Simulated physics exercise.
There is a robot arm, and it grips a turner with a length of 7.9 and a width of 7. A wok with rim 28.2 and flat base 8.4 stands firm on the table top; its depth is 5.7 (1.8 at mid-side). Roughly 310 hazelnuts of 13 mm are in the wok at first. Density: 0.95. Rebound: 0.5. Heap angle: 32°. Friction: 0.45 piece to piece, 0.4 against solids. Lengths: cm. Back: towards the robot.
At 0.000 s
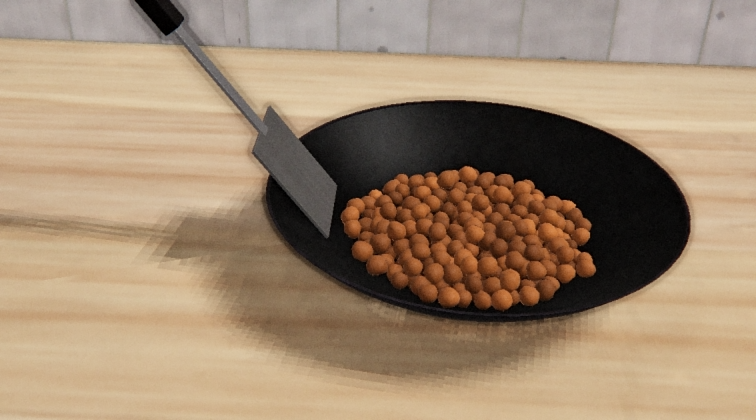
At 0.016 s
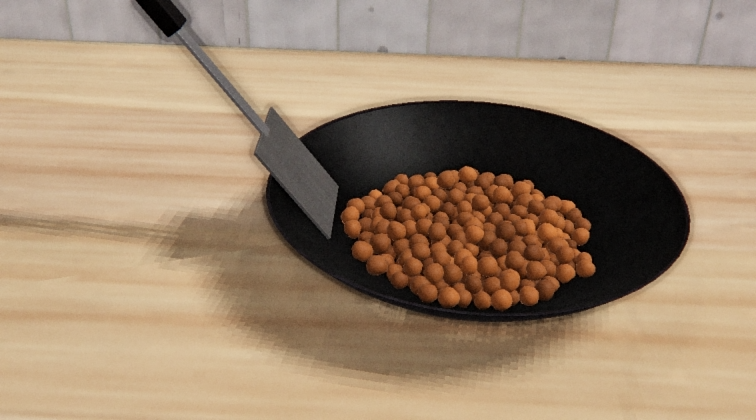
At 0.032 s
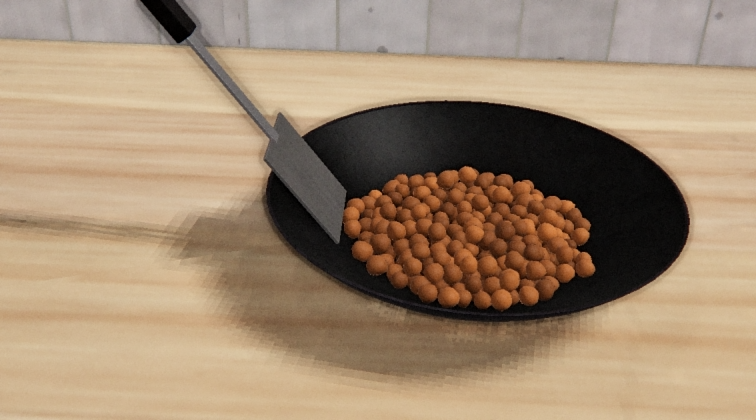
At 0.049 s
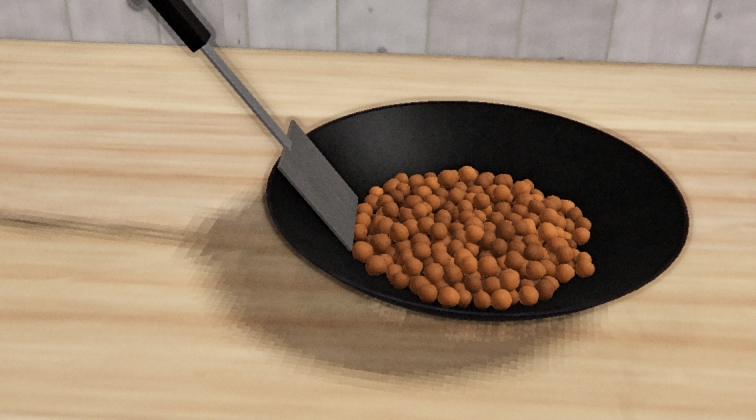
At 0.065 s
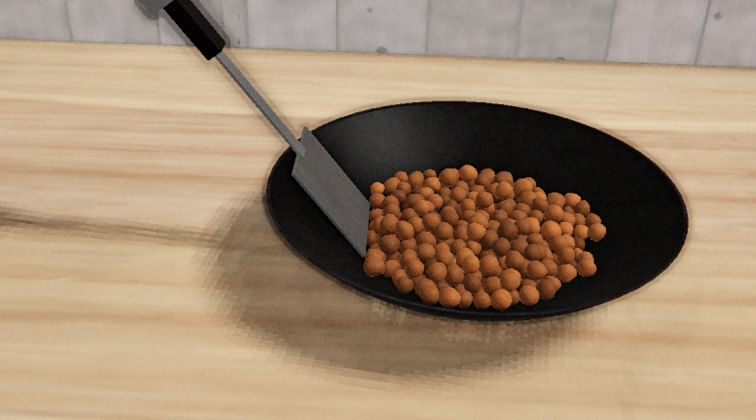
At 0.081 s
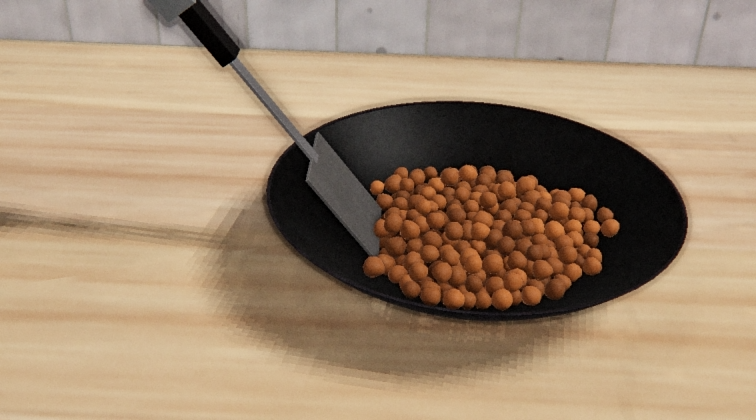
A robot arm slides a turner rightward into brown balls in a black wok, nudging them.
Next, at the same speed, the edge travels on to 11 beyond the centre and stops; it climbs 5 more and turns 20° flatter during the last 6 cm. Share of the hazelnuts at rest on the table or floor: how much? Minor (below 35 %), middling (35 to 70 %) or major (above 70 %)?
Minor.
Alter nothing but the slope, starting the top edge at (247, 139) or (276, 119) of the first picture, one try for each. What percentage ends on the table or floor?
I'd say near 20 per cent for the first and near 25 per cent for the second.
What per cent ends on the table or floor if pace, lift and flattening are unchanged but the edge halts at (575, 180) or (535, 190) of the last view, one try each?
I'd say some 5 per cent, then some 0 per cent.
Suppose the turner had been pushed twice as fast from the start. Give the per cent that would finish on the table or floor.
About 45 per cent.
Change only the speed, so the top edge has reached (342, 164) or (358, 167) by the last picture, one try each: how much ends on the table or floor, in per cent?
Try one roughly 40 per cent; try two roughly 45 per cent.
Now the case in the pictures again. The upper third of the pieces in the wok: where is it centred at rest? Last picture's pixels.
You'll find it at about (586, 215).
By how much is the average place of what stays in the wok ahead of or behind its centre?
Ahead, by around 3.5 cm.
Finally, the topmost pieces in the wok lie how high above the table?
Close to 6.0 centimetres high.
After 0.20 s, sloping 53°, highest piece 5 above the table; 307 in the wok.
After 0.31 s, sloping 48°, highest piece 8 above the table; 307 in the wok.
After 0.57 s, sloping 33°, highest piece 6 above the table; 239 in the wok, 50 on the table or floor, 18 on the blade or in flight.
After 1.62 s, sloping 33°, highest piece 6 above the table; 239 in the wok, 68 on the table or floor.
In the end, 239 in the wok, 68 on the table or floor. That is 22 % on the table or floor.
